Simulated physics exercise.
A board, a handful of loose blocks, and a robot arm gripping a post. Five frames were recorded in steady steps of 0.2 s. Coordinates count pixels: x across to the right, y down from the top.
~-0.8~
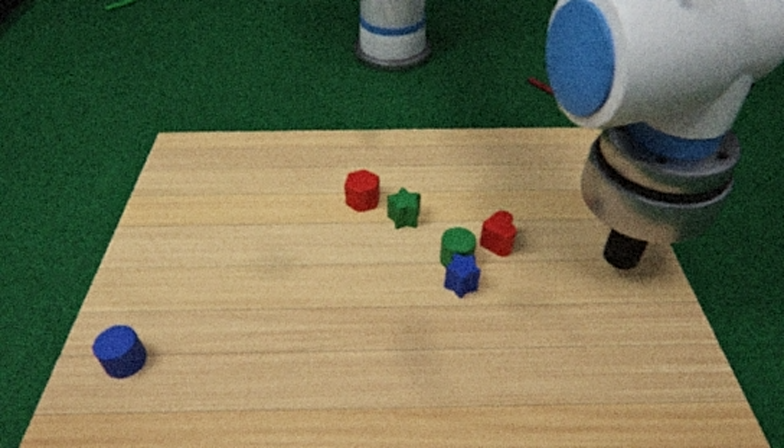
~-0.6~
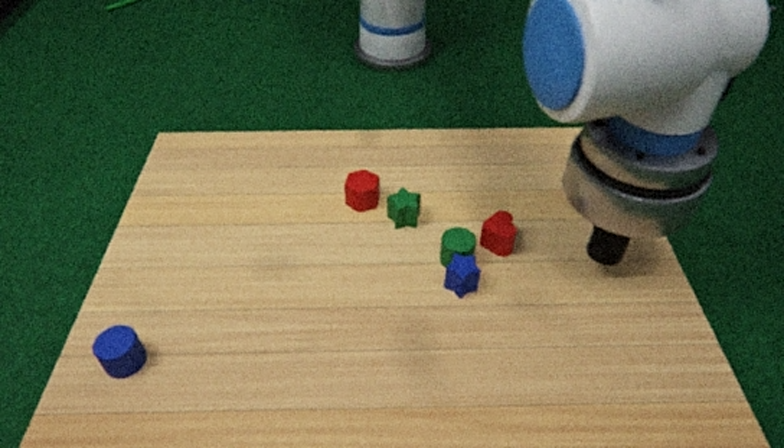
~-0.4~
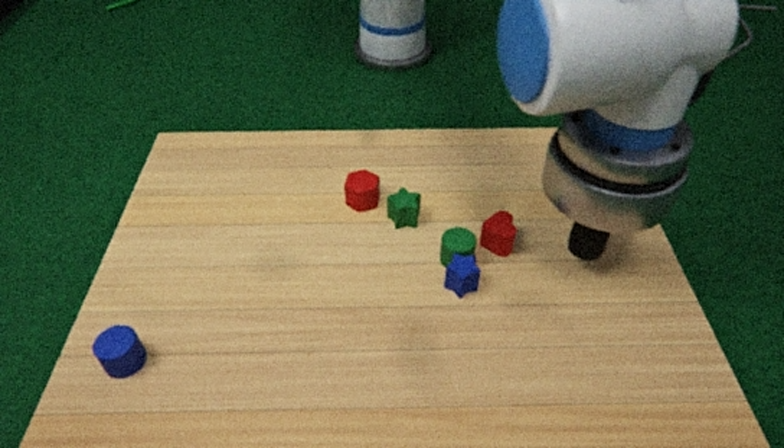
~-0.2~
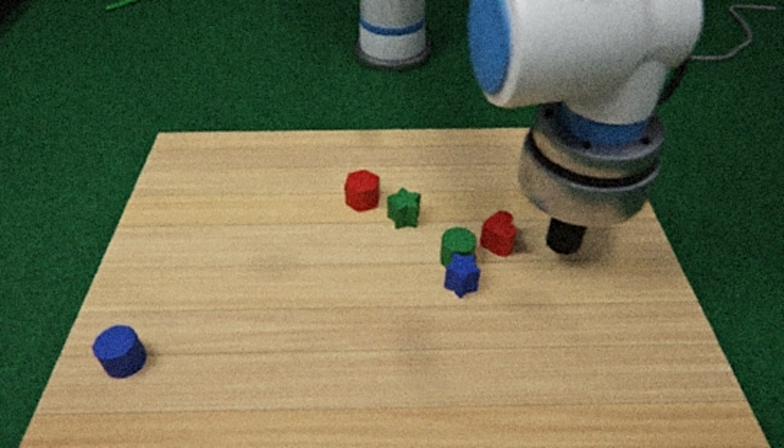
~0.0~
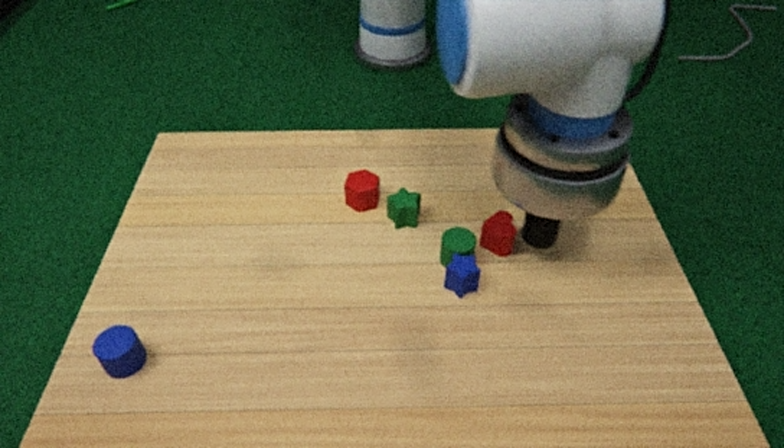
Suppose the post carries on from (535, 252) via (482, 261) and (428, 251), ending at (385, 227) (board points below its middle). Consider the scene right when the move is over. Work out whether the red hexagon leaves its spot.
At the moment the path ends, the red hexagon still stands where it did.
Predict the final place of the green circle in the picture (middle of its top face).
So, by the moment the path ends, you'll find the top centre of the green circle at (373, 231).
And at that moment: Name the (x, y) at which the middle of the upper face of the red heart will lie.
The point I'd pick in the picture is (473, 219).
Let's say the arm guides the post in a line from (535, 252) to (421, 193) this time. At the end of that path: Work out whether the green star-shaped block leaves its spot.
It sits in its place.
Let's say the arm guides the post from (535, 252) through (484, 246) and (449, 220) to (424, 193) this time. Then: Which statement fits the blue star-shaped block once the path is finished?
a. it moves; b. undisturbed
My answer is option b.
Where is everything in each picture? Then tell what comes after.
The first picture shows post's lower end (621, 257); red hexagon (362, 180); green star-shaped block (405, 198); green circle (459, 238); red heart (501, 223).
The second picture shows post (604, 253); blocks still.
The third picture shows post (585, 248); blocks still.
The fourth picture shows post (563, 243); blocks still.
The fifth picture shows post (538, 237); red hexagon (362, 180); green star-shaped block (405, 198); green circle (459, 238); red heart (501, 223).
What follows on the original path. One third of the way, post (484, 246); green circle (449, 239); red heart (477, 219), turned 85° clockwise.
Two thirds of the way, post (428, 236); green circle (394, 235); red heart (473, 219), turned 100° clockwise.
At the end, post (384, 213); red hexagon still; green star-shaped block (399, 190), turned 35° clockwise; green circle (373, 231); red heart (473, 219), turned 100° clockwise.
